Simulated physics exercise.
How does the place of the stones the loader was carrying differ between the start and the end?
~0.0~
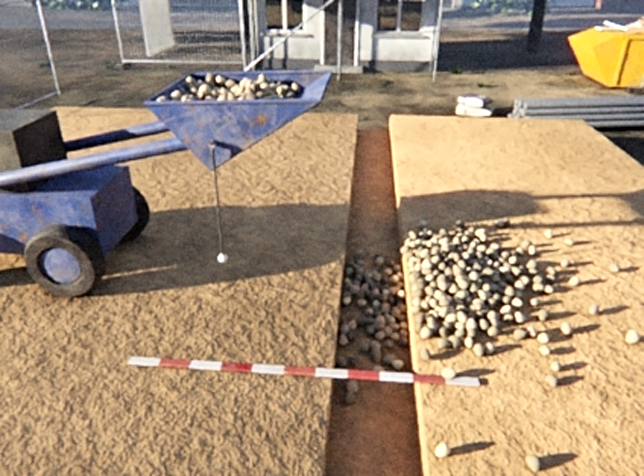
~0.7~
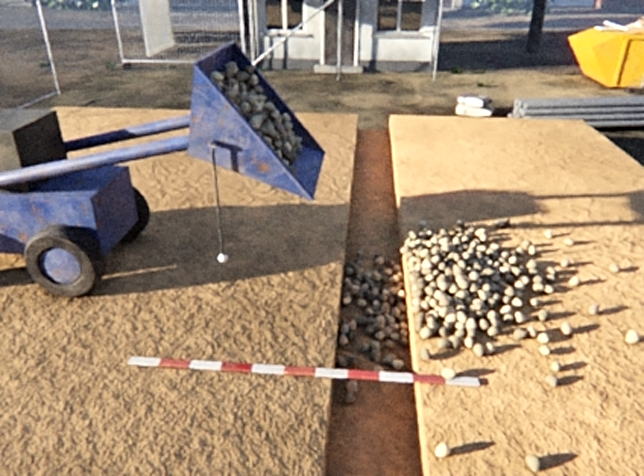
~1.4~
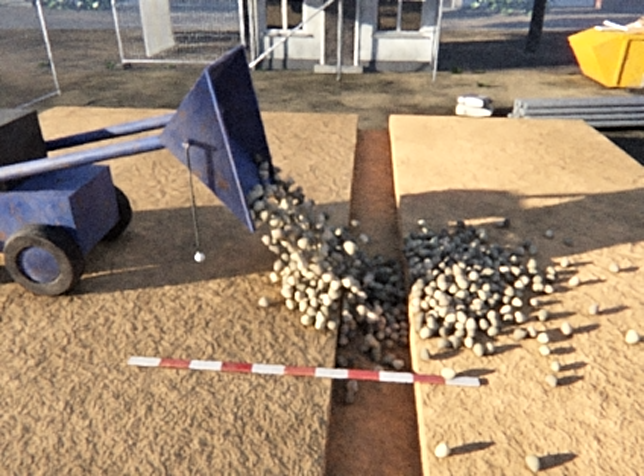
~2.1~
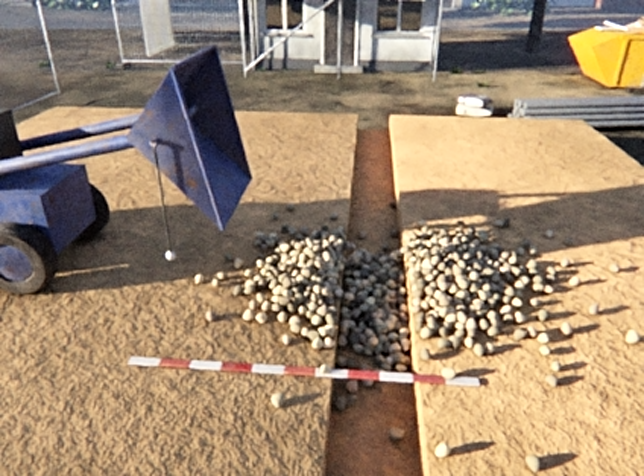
At the start they sat up in the raised blue bucket. By the end they were lower and a little further right, lying partly on the ground left of the trench and partly in it.
